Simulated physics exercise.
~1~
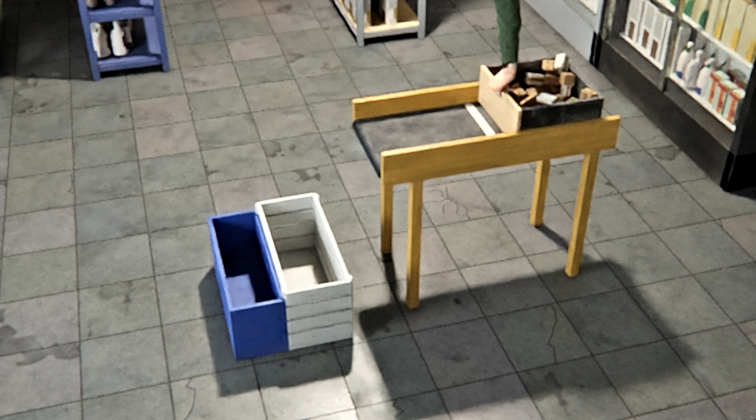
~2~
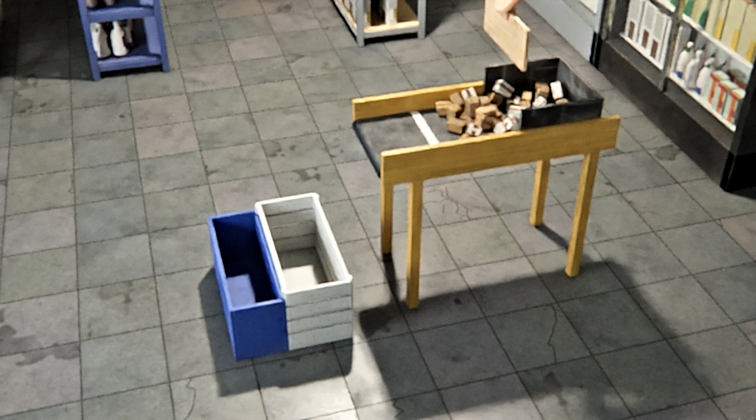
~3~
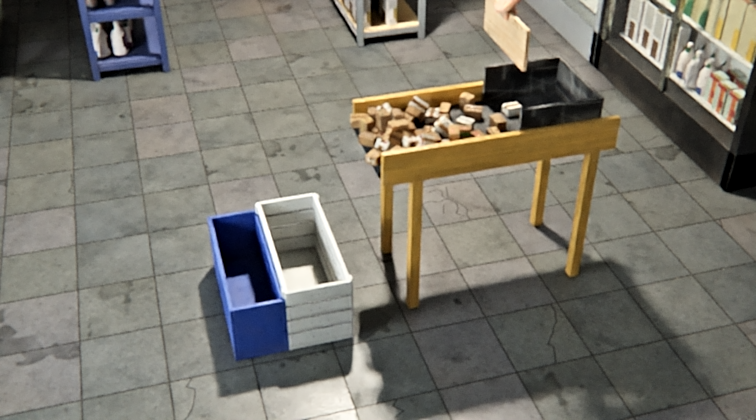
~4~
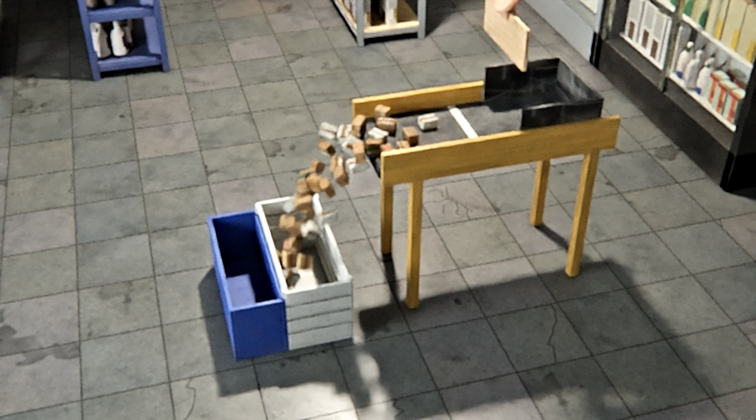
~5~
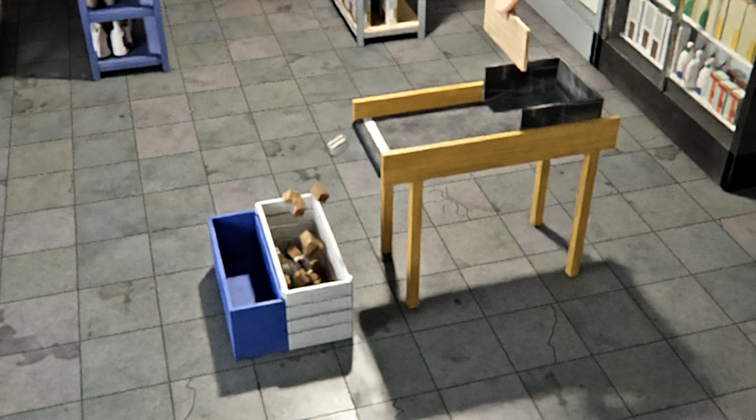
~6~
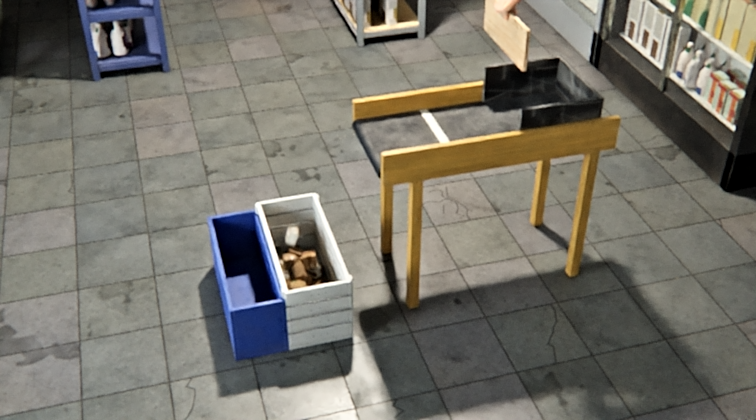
A hand lifts a gate, and a belt carries small brown blocks into a white box.
